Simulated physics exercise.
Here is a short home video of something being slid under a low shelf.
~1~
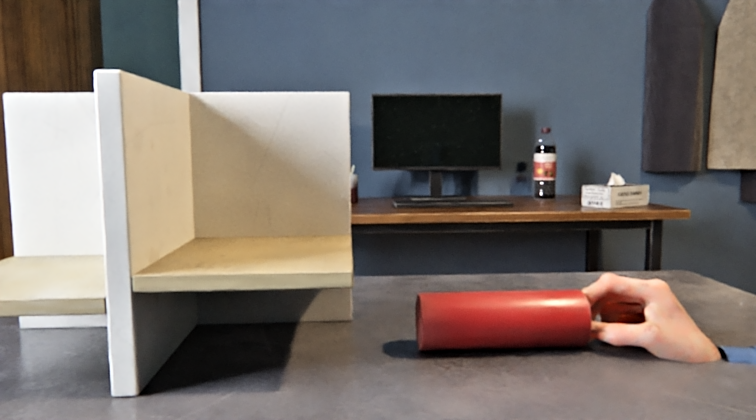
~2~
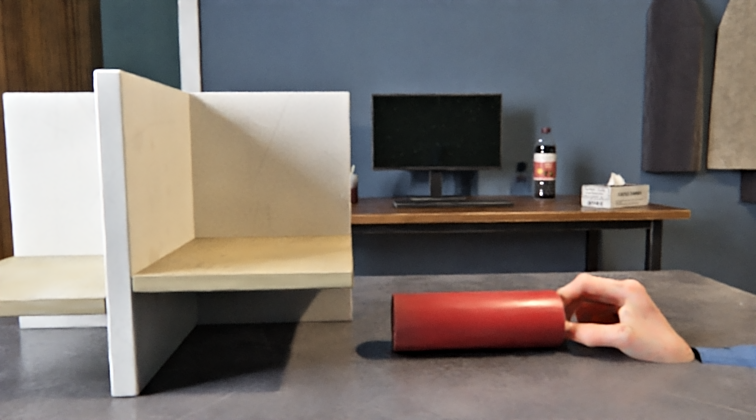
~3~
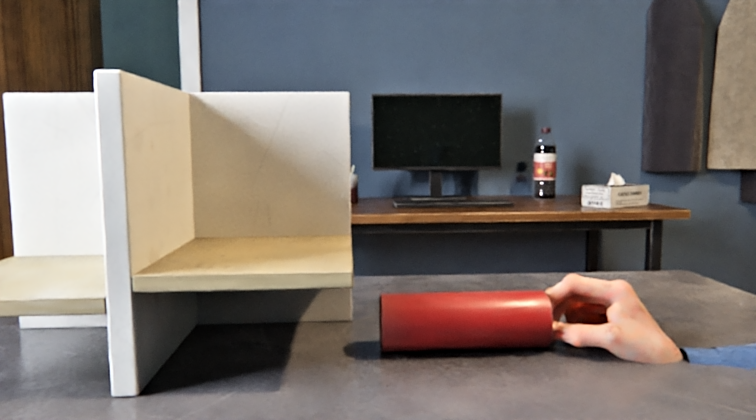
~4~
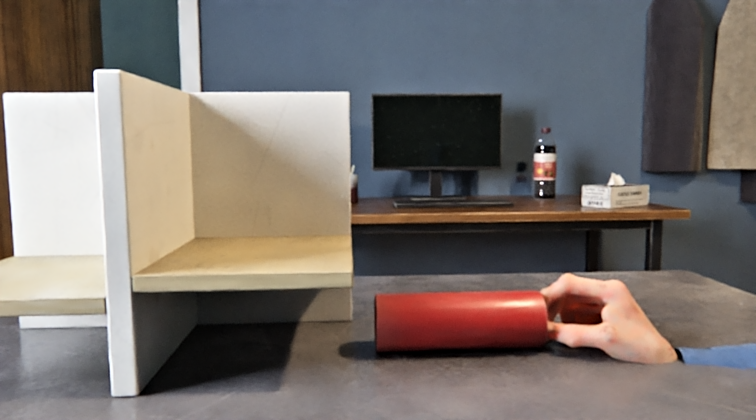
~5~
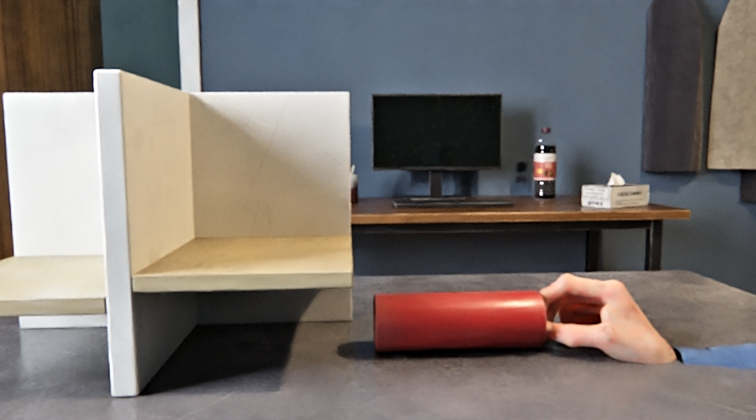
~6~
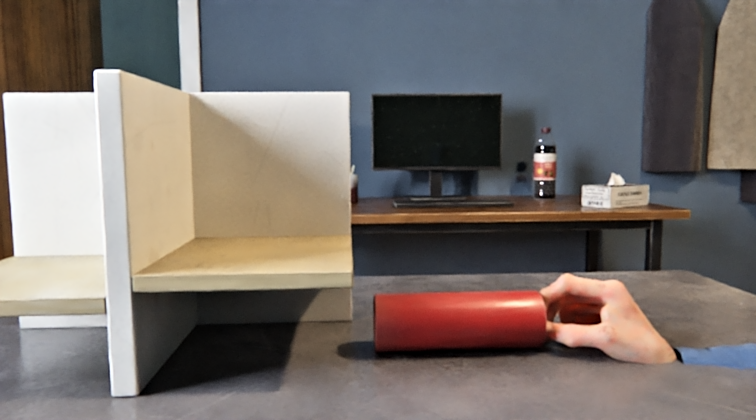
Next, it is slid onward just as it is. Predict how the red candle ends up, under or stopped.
Oh, it will make it all right.
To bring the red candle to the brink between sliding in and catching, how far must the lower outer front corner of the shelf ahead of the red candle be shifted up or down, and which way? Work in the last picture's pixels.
Shift approx. 36 px, down.
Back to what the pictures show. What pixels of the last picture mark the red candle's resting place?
It ends up close to (269, 326).
Then, 0.52 s past the last view, red candle sliding up to the opening near (379, 323).
Finally, the red candle goes under, near (268, 326).
